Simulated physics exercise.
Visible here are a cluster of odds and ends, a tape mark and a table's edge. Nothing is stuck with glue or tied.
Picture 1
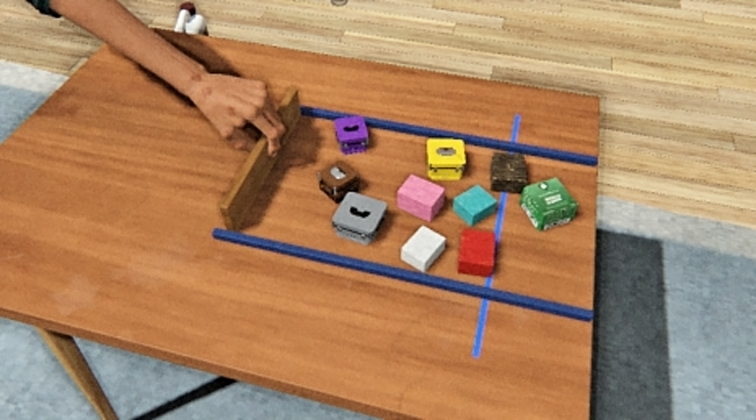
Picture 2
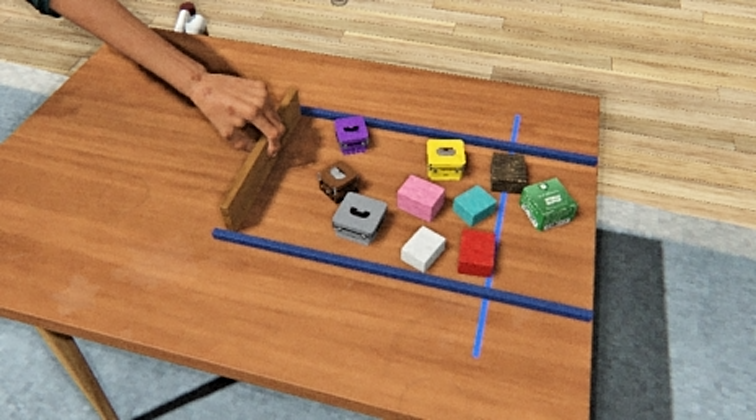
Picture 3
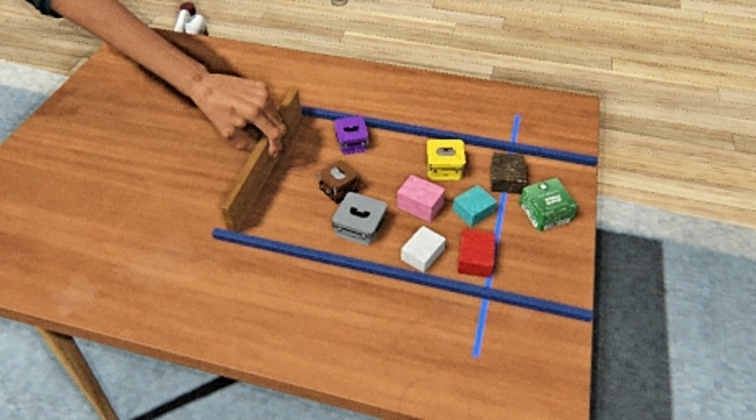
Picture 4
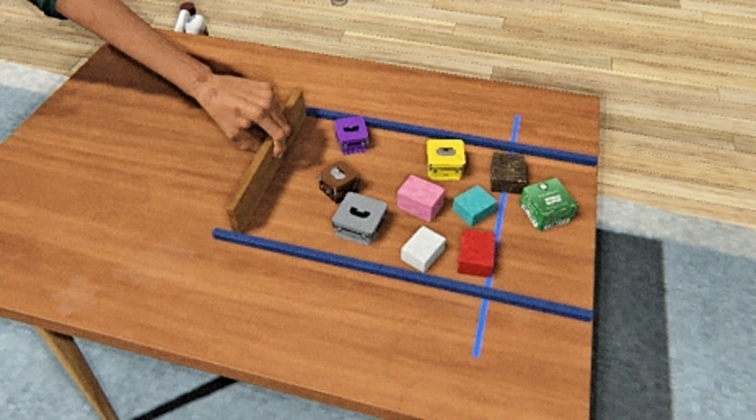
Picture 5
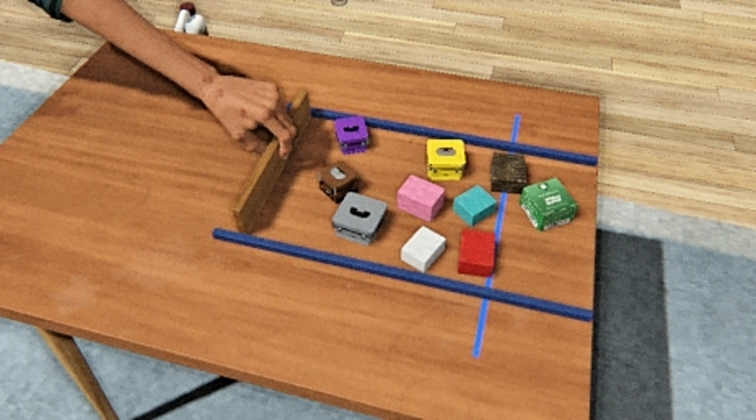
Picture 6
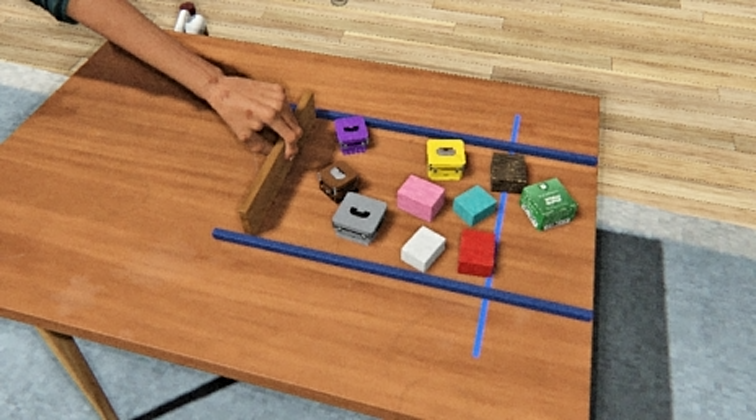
A hand at the upper left grips a wooden board standing on a brown wooden table, seen from above at an angle, with pale floorboards beyond. Between two dark blue rails sit purple, brown, grey, yellow, pink, white, teal and red objects, with black and green ones near a blue tape line at right. The hand slides the board slightly rightward, while the objects and camera stay still.
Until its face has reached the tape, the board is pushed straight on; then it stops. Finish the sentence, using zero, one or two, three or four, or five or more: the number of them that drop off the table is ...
The number that drop off the table is one or two.
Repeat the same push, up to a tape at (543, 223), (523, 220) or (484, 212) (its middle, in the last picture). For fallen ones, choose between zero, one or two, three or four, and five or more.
Taking the three places in turn, it would be 5 or more; three to four; either one or two.
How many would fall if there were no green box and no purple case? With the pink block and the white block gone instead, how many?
0 in the first try, 0 in the second.
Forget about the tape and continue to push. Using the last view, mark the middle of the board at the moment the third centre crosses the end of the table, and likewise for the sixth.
(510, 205) and (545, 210).
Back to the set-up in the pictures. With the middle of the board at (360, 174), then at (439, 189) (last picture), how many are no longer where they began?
At that stage 3; at the next, 10.
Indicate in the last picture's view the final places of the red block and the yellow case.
You'll see the red block at (587, 273), with the yellow case at (557, 182).
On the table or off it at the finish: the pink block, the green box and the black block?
By the end the pink block is still there, the green box is no longer there and the black block is still there.
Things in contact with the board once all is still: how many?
The answer is 3.
A little later, none off yet; green box at rest near (548, 204); black block at rest near (508, 173); red block at rest near (477, 253).
When it is over, the number that fall off is one or two; down, green box.
